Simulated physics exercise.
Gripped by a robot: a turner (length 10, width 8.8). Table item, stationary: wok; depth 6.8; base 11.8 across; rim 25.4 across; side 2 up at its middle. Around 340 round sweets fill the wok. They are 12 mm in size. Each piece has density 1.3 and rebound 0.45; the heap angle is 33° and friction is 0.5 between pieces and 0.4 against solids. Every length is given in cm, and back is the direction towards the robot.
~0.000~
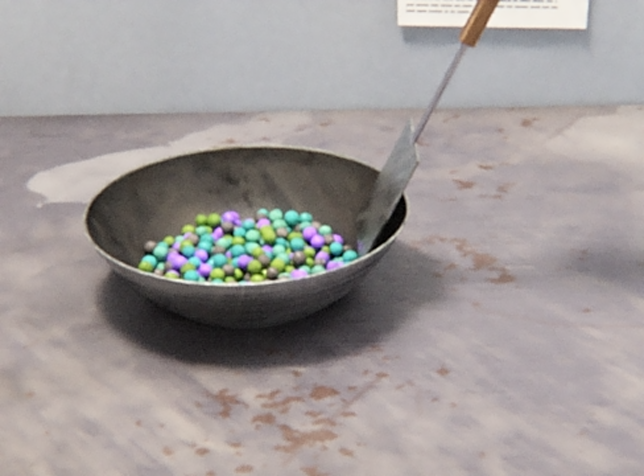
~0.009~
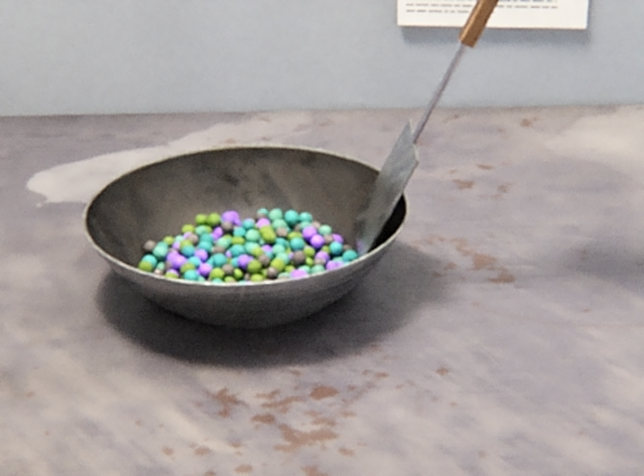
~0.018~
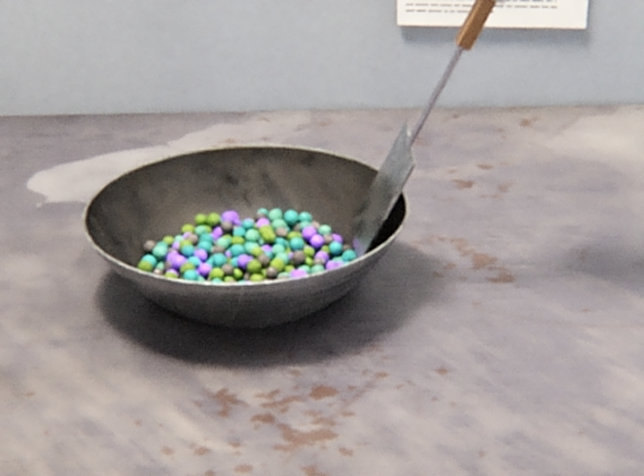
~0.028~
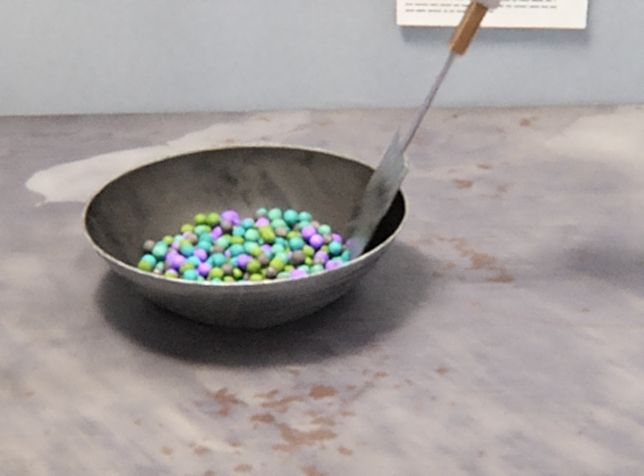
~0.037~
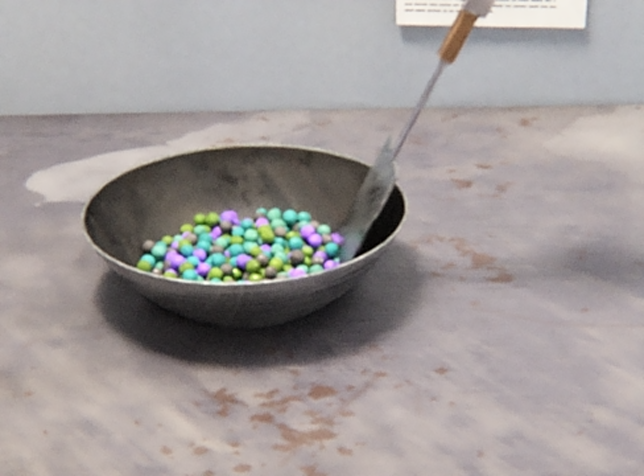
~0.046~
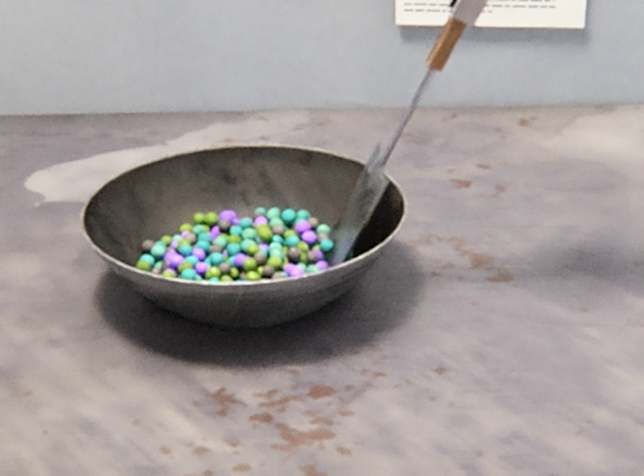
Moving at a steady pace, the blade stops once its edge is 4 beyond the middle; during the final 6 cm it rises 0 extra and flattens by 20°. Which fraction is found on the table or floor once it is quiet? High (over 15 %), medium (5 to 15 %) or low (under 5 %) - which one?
Low, under 5 %.
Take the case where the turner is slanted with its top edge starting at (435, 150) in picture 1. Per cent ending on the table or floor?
Roughly 0 percent ends on the table or floor.
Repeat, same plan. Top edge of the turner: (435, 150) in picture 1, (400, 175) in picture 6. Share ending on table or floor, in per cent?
About 0 per cent.
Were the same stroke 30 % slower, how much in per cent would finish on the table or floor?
Roughly 0 per cent, I'd say.
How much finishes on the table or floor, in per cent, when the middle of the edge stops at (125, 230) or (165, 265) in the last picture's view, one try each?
First try roughly 50 percent, second roughly 5 percent.
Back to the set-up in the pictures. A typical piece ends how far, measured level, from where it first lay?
The value is roughly 5 cm.
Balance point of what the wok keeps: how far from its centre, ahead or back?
It rests close to 4.5 centimetres ahead of centre.
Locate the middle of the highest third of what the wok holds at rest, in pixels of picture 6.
Look near (148, 237).
By 0.09 s, sloping 64°, highest piece 5 above the table; 341 in the wok.
By 0.13 s, sloping 56°, highest piece 7 above the table; 341 in the wok.
By 0.35 s, sloping 44°, highest piece 7 above the table; 339 in the wok, 2 on the table or floor.
By 1.40 s, sloping 44°, highest piece 7 above the table; 339 in the wok, 2 on the table or floor.
Final count, 339 in the wok, 2 on the table or floor. That is 1 % on the table or floor.
